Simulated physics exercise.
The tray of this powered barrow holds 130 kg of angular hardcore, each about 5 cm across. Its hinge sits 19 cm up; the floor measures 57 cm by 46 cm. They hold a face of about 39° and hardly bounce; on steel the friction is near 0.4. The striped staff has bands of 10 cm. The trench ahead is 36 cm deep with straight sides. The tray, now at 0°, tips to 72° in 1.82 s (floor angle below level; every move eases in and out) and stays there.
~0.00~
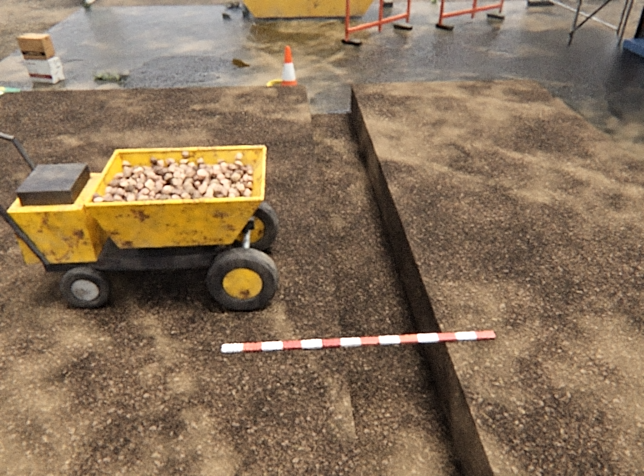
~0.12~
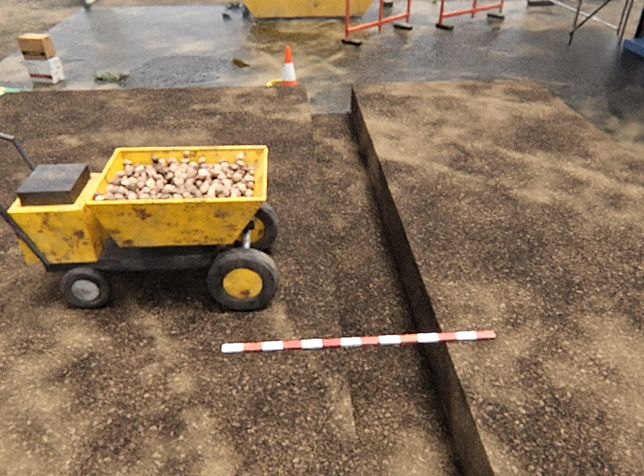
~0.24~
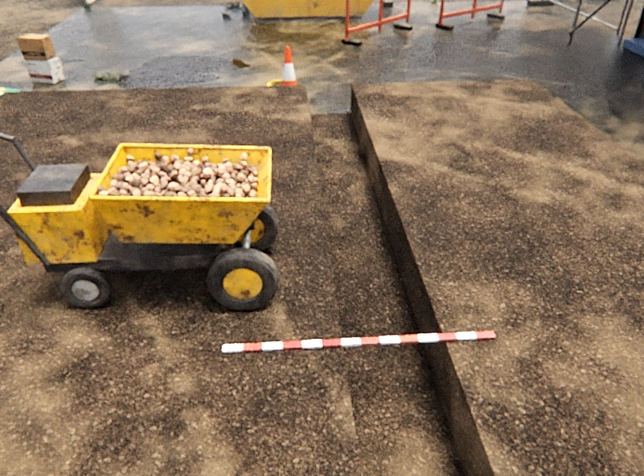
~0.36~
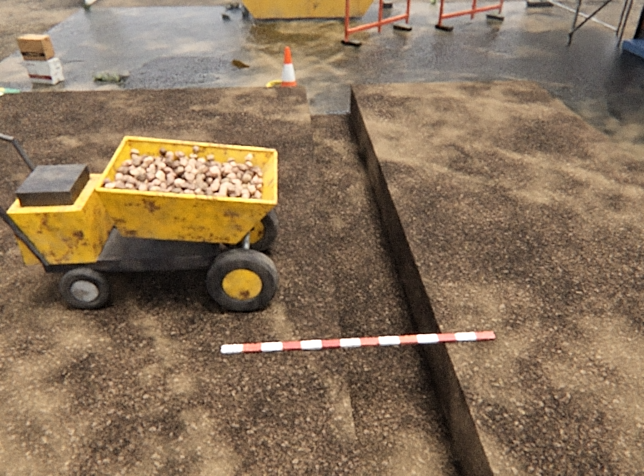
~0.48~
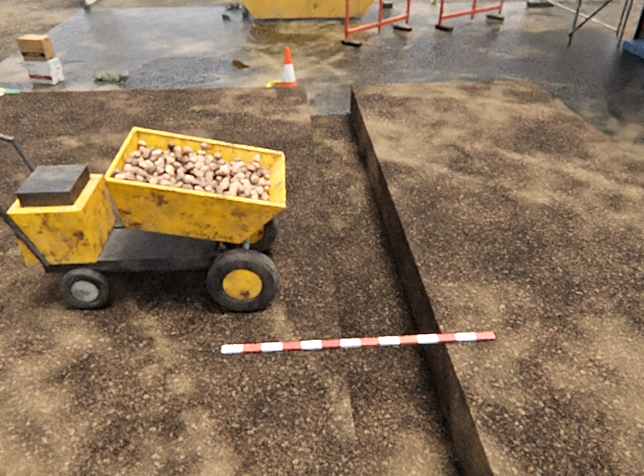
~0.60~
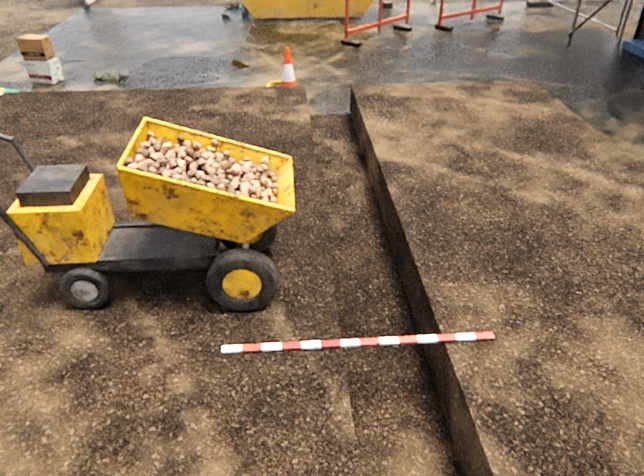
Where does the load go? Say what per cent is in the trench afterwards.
About 76 per cent.
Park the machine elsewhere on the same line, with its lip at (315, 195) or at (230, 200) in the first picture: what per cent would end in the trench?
Near 70 per cent from the first place, 65 from the second.
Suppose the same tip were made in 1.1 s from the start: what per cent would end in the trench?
In that case some 75 per cent.
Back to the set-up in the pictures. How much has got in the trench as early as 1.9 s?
About 25 per cent by then.
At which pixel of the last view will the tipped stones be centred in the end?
Near (371, 309).
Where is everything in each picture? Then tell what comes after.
The first picture shows lip at (262, 199), floor tilted 0°, highest stones at (186, 169).
In the second picture, the tray is at 1°, its lip at (264, 200); the top of the load is at (178, 169); the stones move at 0.1 m/s on average.
The third picture shows lip at (269, 201), floor tilted 3°, highest stones at (166, 167); the stones move at 0.2 m/s on average.
In the fourth picture, the tray is at 7°, its lip at (275, 203); the top of the load is at (165, 164); the stones move at 0.3 m/s on average.
The fifth picture shows lip at (284, 207), floor tilted 12°, highest stones at (155, 156); the stones move at 0.4 m/s on average.
In the sixth picture, the tray is at 18°, its lip at (294, 211); the top of the load is at (153, 146); the stones move at 0.5 m/s on average.
After 1.4 s the floor is at 61°; 100 % in the tray; the foremost stones are at (347, 247).
After 1.9 s the floor is at 72°; 76 % in the tray, 24 % in the trench; the foremost stones are at (407, 305).
After 2.3 s the floor is at 72°; 56 % in the tray, 44 % in the trench; the foremost stones are at (406, 298).
After 4.2 s the floor is at 72°; 24 % in the tray, 76 % in the trench; the foremost stones are at (409, 307).
